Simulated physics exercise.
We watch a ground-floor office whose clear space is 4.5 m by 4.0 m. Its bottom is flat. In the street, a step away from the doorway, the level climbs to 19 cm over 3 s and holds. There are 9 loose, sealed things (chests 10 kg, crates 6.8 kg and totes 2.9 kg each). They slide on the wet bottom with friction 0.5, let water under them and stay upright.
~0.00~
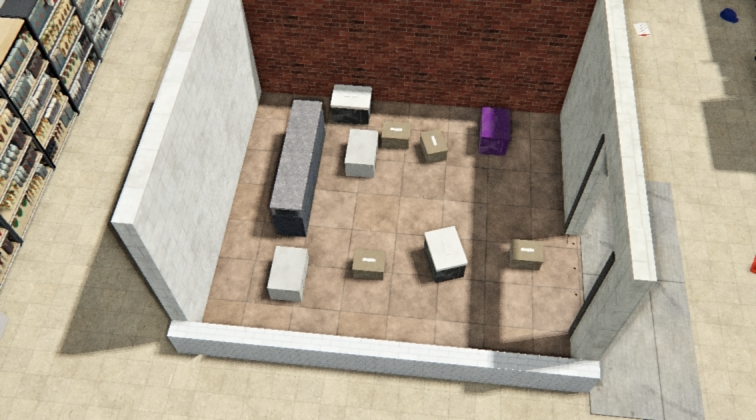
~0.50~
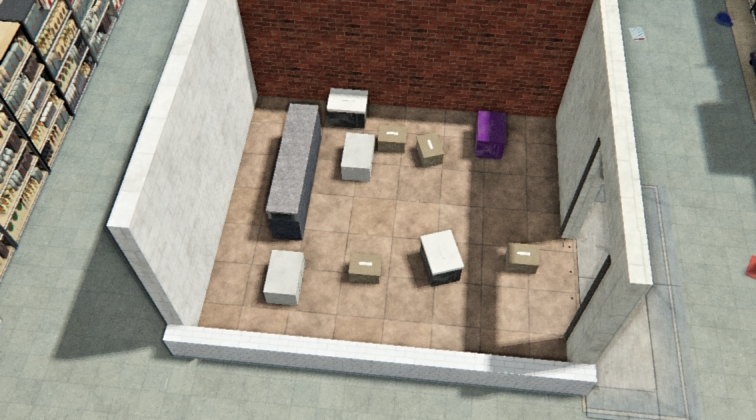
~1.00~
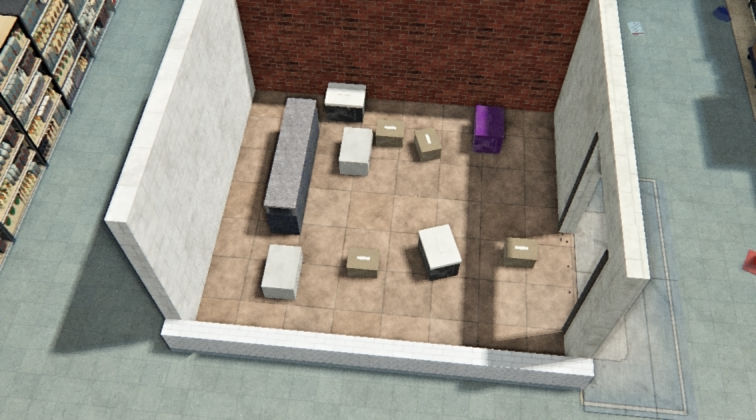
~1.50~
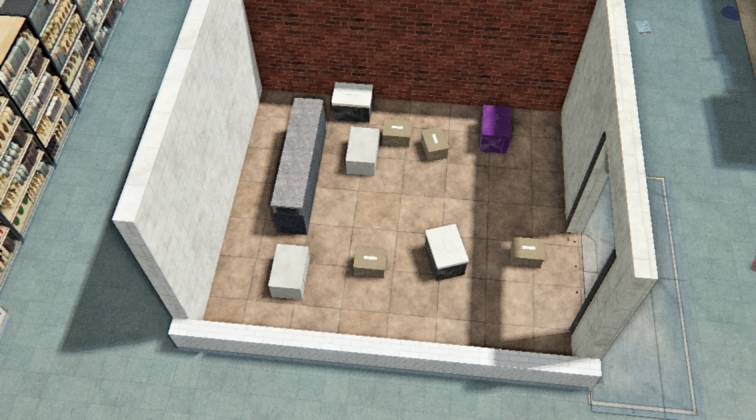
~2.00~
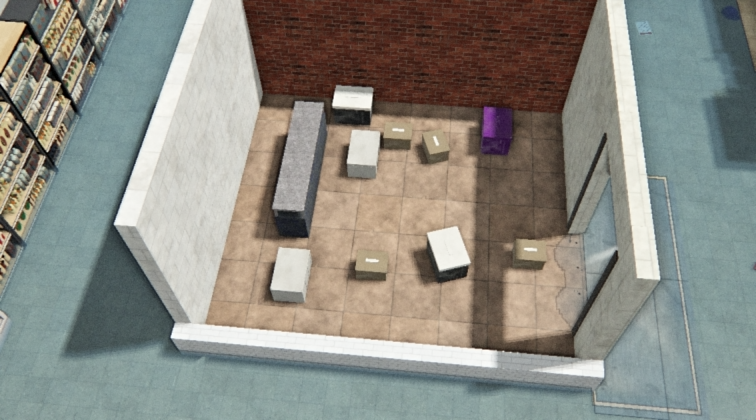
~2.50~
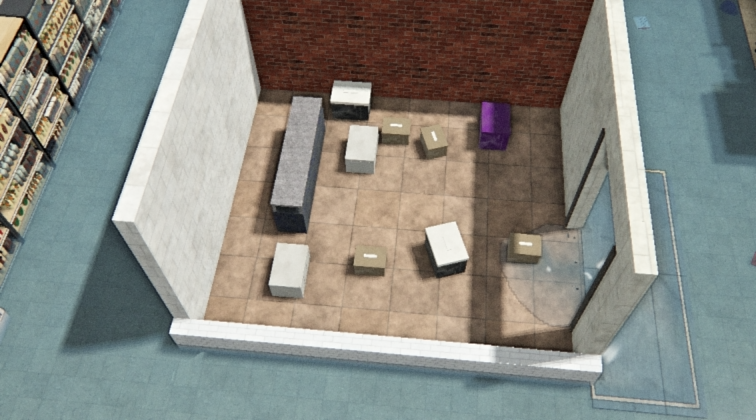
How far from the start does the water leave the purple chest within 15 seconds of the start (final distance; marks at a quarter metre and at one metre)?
Purple chest ends far away.
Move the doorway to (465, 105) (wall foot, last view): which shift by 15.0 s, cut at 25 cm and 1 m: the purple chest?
In that case the purple chest travels far.
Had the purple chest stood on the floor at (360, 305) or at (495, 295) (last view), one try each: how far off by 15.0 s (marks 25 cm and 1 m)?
In that order: It ends far away; it gets carried off.
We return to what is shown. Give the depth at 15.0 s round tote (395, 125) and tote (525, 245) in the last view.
About 13 and 7 cm.
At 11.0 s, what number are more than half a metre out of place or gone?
By then 6.
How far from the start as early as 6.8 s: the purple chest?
Roughly 0 cm by then.
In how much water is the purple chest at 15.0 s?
Roughly 9 cm.
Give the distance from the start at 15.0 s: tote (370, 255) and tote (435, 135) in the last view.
In that order: 250 cm, 150 cm.
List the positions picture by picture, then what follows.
The first picture shows the purple chest at (496, 123) rests on the ground; water covers 0.0 m2; 0 of 9 have shifted.
The second picture shows the purple chest at (492, 127), on the bottom; 0.0 m2 under water; 0 of 9 have shifted.
The third picture shows the purple chest at (490, 121), on the bottom; 0.0 m2 under water; 0 of 9 have shifted.
The fourth picture shows the purple chest at (497, 121) rests on the ground; 0.0 m2 under water; 0 of 9 have shifted.
The fifth picture shows the purple chest at (498, 122), on the bottom; water covers 0.1 m2; 0 of 9 have shifted.
The sixth picture shows the purple chest at (496, 118) rests on the ground; water covers 0.8 m2; 0 of 9 have shifted.
After 3.5 s the purple chest is near (496, 118), 0.0 m from its start, aground; 0 afloat.
After 6.8 s the purple chest is near (496, 118), 0.0 m from its start, aground; 6 afloat.
After 11.0 s the purple chest is near (511, 120), 0.2 m from its start, aground; 8 afloat.
After 15.0 s the purple chest is near (493, 209), 1.6 m from its start, afloat; 9 afloat.
